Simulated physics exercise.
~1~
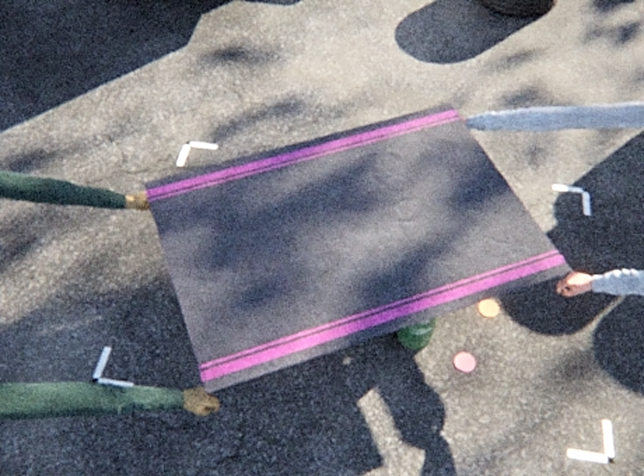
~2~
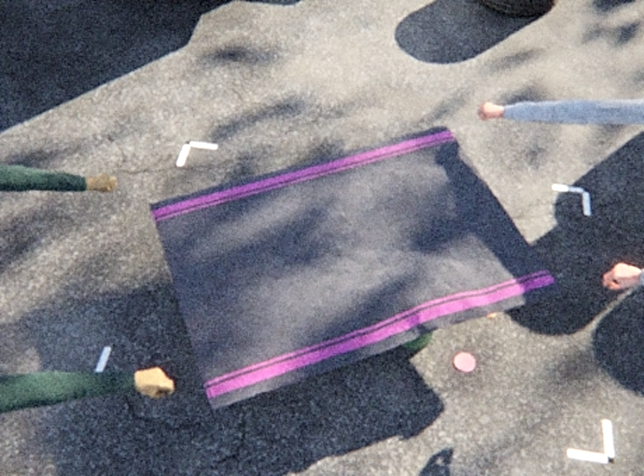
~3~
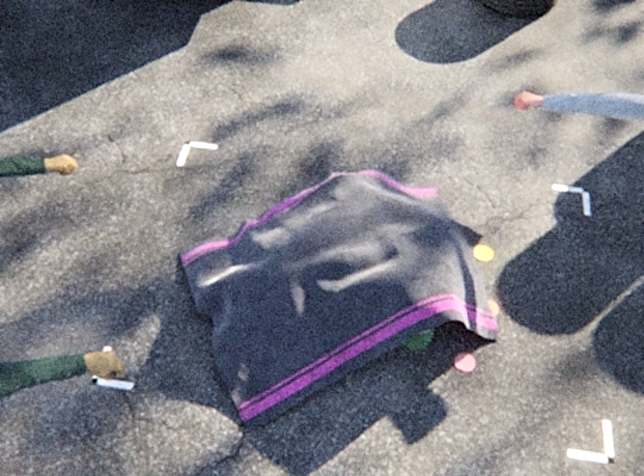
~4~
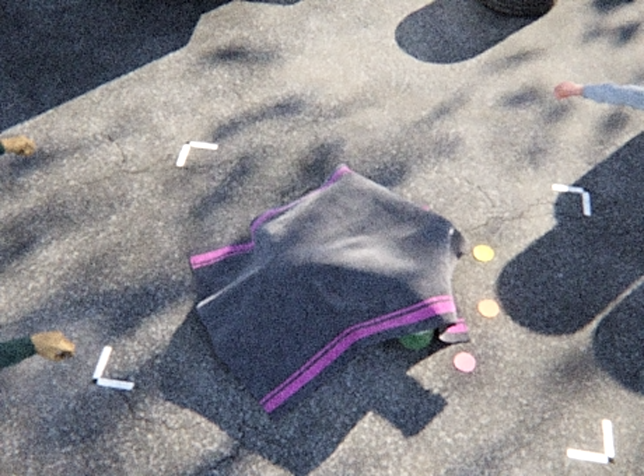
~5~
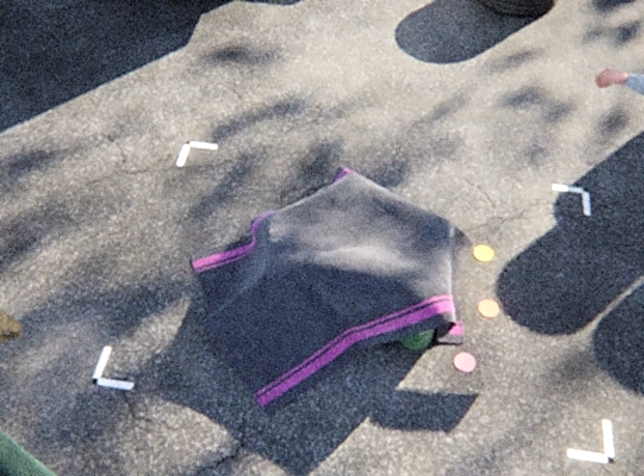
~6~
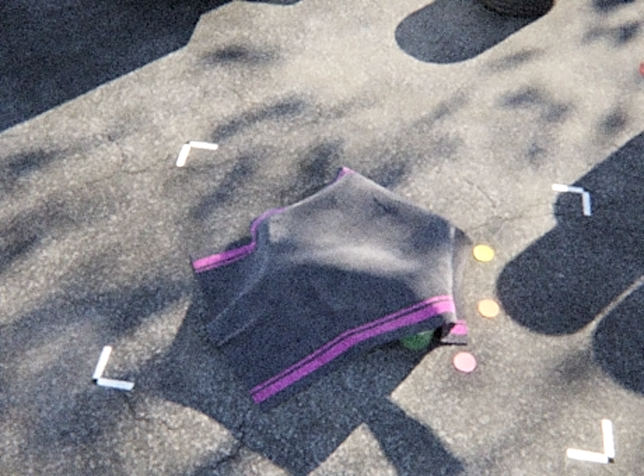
The video shows four hands holding a dark blanket with pink stripes above sunlit, shadowed pavement, then letting go and withdrawing. The blanket drops and drapes into a raised, crumpled shape, leaving yellow, orange and pink discs uncovered to its right and a green object partly visible at its lower edge.
